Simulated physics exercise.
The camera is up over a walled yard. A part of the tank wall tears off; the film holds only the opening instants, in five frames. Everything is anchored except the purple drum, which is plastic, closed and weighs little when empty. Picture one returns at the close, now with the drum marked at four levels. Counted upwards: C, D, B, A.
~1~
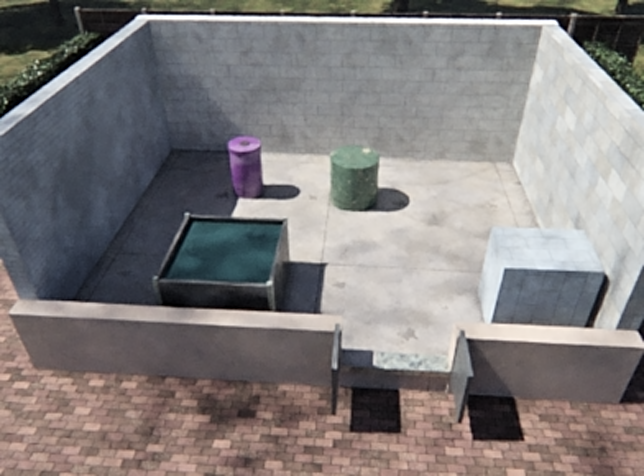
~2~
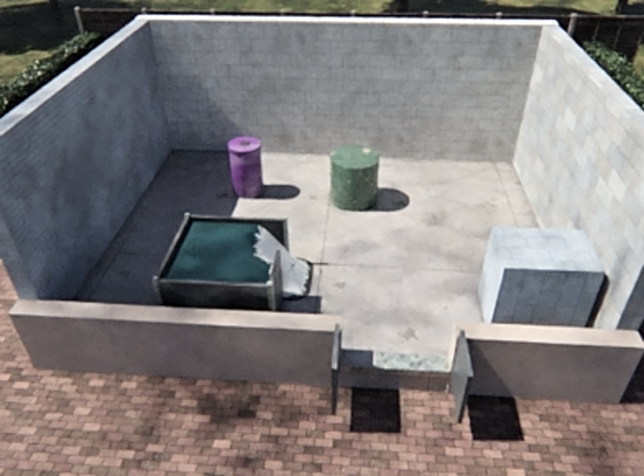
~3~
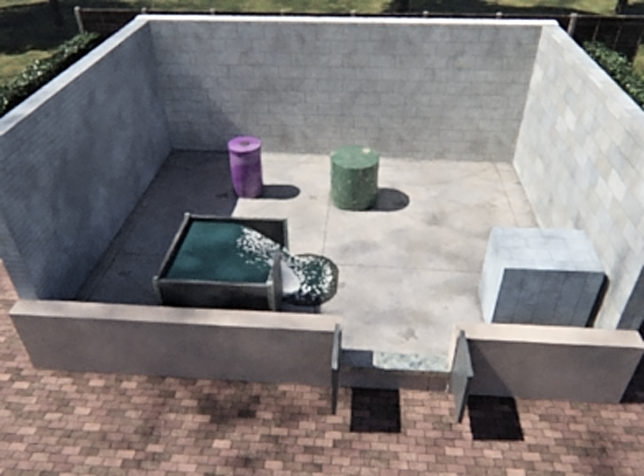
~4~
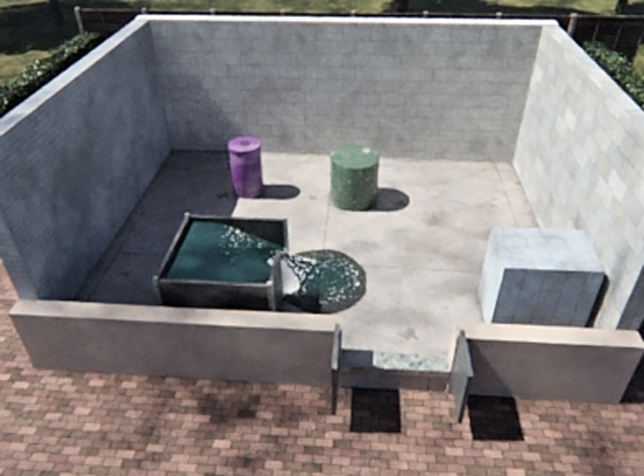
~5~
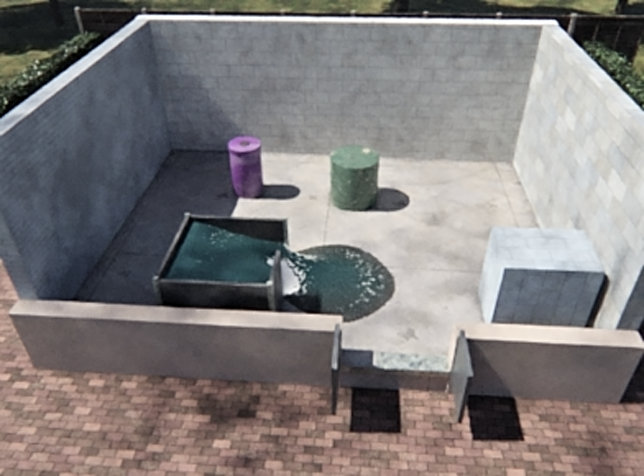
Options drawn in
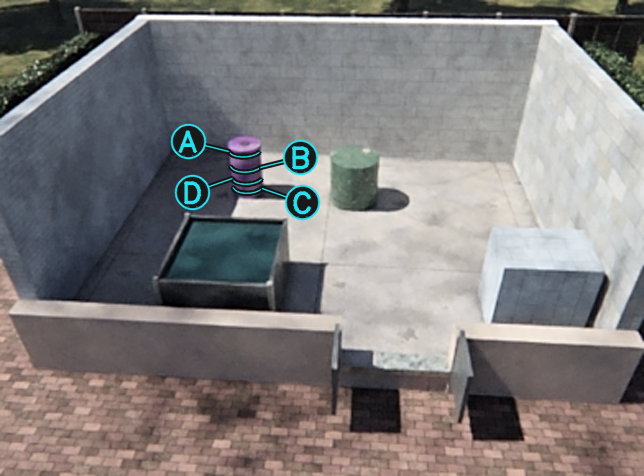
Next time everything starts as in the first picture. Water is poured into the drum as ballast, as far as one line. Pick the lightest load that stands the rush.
Level C just does it.
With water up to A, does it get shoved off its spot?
No, that is safe.
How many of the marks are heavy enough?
All of them.
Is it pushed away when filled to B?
No, not at all.
In cyan, A at (241, 157); B at (243, 172); C at (245, 193); D at (244, 184); from the bottom up C, D, B, A.
With A, it does not move.
With B, it does not move.
With C, it does not move.
With D, it does not move.
